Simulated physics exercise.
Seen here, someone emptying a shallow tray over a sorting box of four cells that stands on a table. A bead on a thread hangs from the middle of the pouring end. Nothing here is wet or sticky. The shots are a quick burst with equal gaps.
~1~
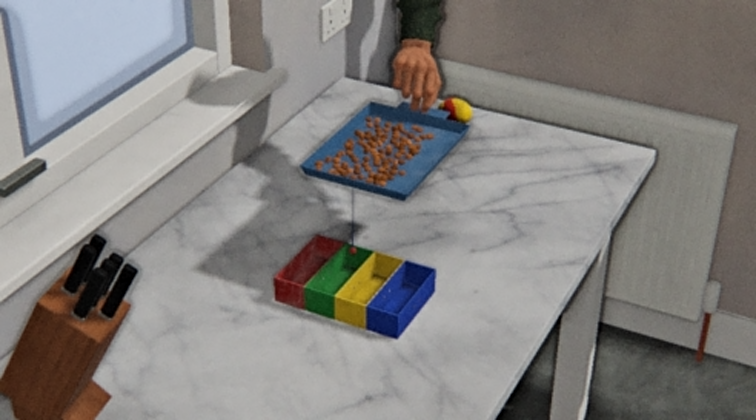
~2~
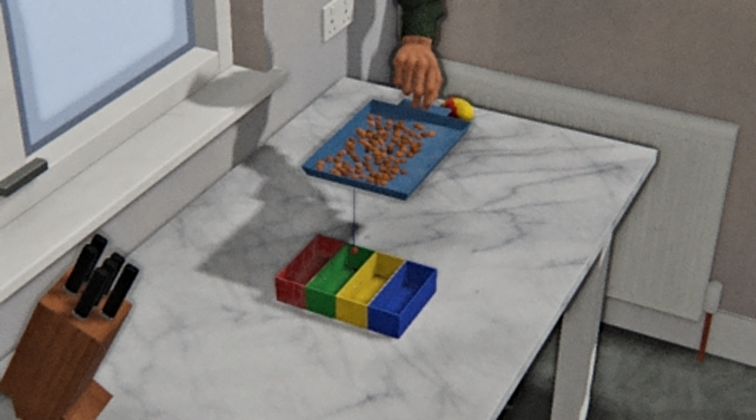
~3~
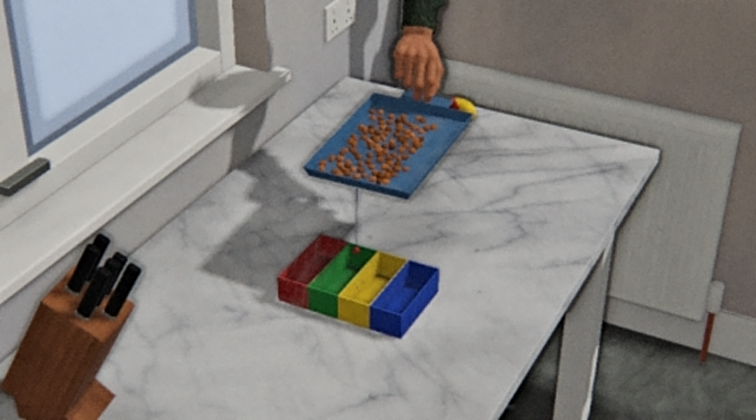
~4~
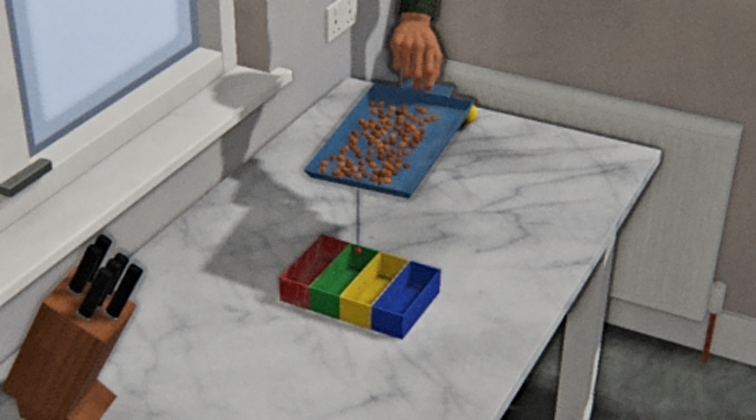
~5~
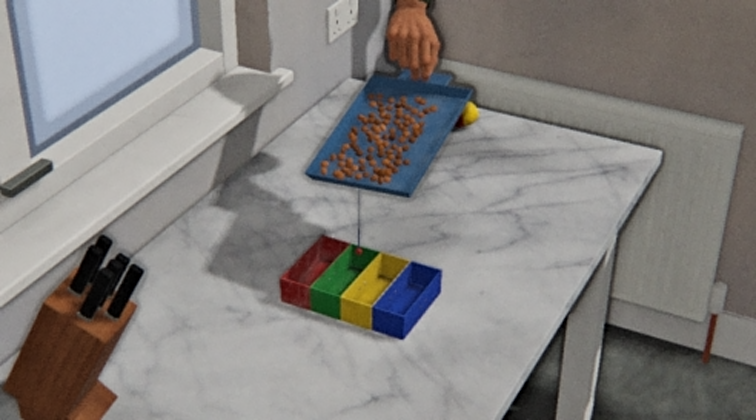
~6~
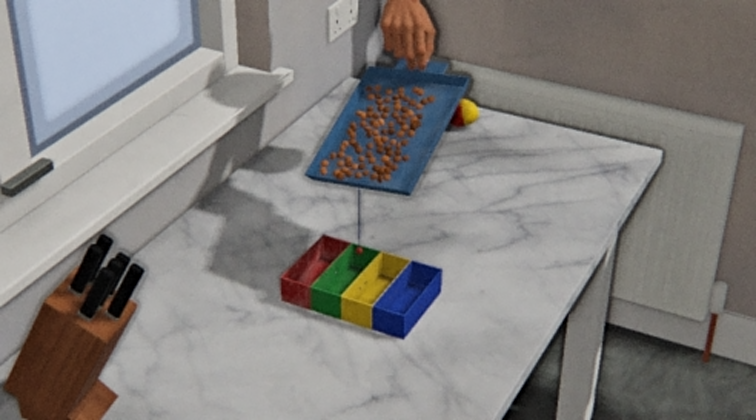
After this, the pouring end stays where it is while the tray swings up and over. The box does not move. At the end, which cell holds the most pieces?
The red one ends fullest.
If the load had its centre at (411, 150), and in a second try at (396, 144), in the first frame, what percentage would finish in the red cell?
About 40 and 50 per cent.
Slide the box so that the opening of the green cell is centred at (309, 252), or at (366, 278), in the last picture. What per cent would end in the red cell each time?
Near 10 % and 20 %.
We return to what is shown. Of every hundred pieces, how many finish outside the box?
Some 40 per cent.
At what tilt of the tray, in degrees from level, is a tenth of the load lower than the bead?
Near 80 degrees.
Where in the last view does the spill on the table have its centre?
At about (263, 276).
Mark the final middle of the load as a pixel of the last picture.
Close to (306, 282).
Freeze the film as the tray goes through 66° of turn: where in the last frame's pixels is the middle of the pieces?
Roughly at (331, 174).
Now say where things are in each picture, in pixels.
The first frame shows corners of the pouring end at (305, 165) and (404, 191), level; middle of the load at (382, 151), bits of cat kibble; bead on its thread at (353, 251); red cell at (290, 291); green cell at (320, 301); yellow cell at (351, 310); blue cell at (382, 320).
The second frame shows corners of the pouring end at (307, 165) and (406, 191), level; middle of the load at (383, 150).
The third frame shows corners of the pouring end at (308, 166) and (407, 190), tipped barely, lowest at the left corner; middle of the load at (385, 146).
The fourth frame shows corners of the pouring end at (309, 168) and (408, 189), tipped a little, lowest at the left corner; middle of the load at (386, 141).
The fifth frame shows corners of the pouring end at (310, 171) and (408, 189), tipped clearly, lowest at the left corner; middle of the load at (385, 137).
The sixth frame shows corners of the pouring end at (310, 172) and (407, 188), tipped clearly, lowest at the left corner; middle of the load at (384, 132); red cell at (296, 291); green cell at (326, 301); yellow cell at (357, 310); blue cell at (388, 320).
Soon, tray tipped steeply; nearly all on the tray; a small part falling or outside the box.
A while on, tray tipped past a quarter turn; a small part on the tray; about a third in the red cell; a small part in the green cell; about half falling or outside the box.
Towards the end, tray tipped past a quarter turn; about half in the red cell; a small part in the green cell; about a third falling or outside the box.
Finally, tray tipped past a quarter turn; about half in the red cell; a small part in the green cell; none in the blue cell; none in the yellow cell; about a third outside the box.
